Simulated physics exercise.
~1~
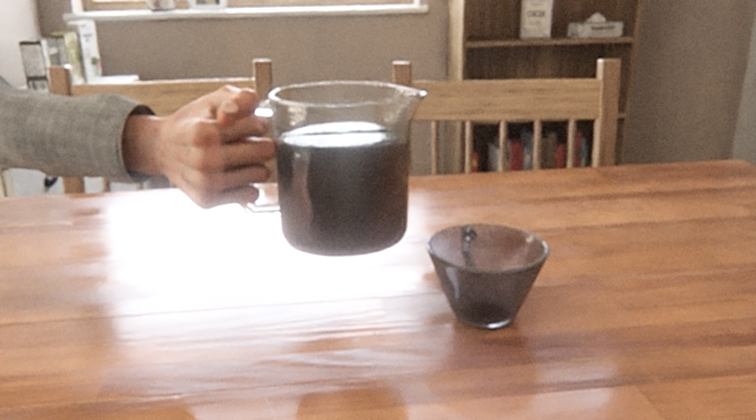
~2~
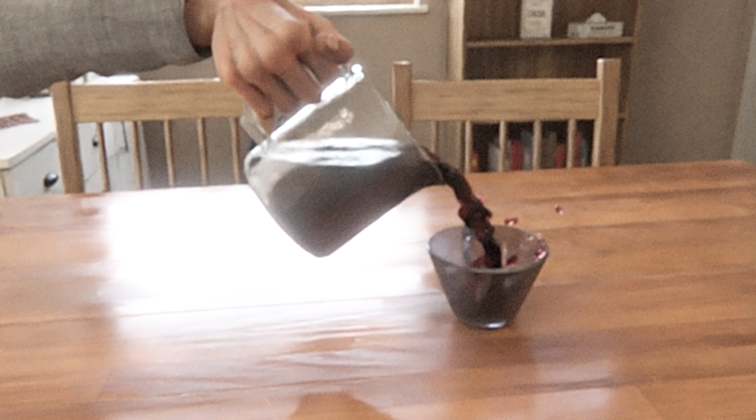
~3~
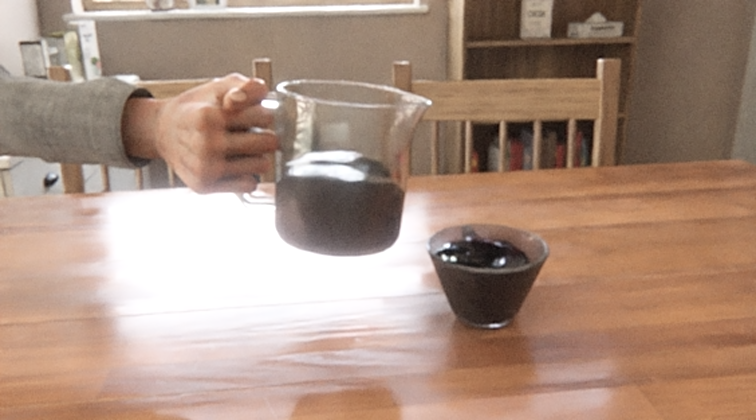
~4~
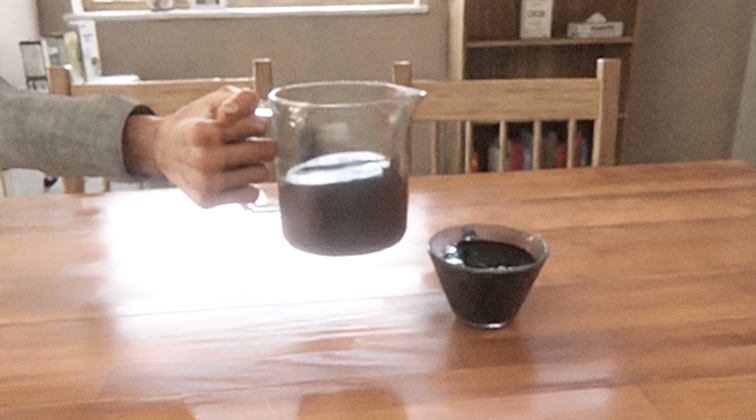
At first, a hand holds a clear glass jug of dark wine above a wooden table, to the left of a small, empty glass teacup. The hand lifts and tips the jug to the right, and a dark stream runs from its spout into the teacup, with a few drops splashing up around the rim. The hand then turns the jug upright again, its wine swaying inside. By the end, the jug is held level and still about half full, while the teacup stands nearly full of dark wine.
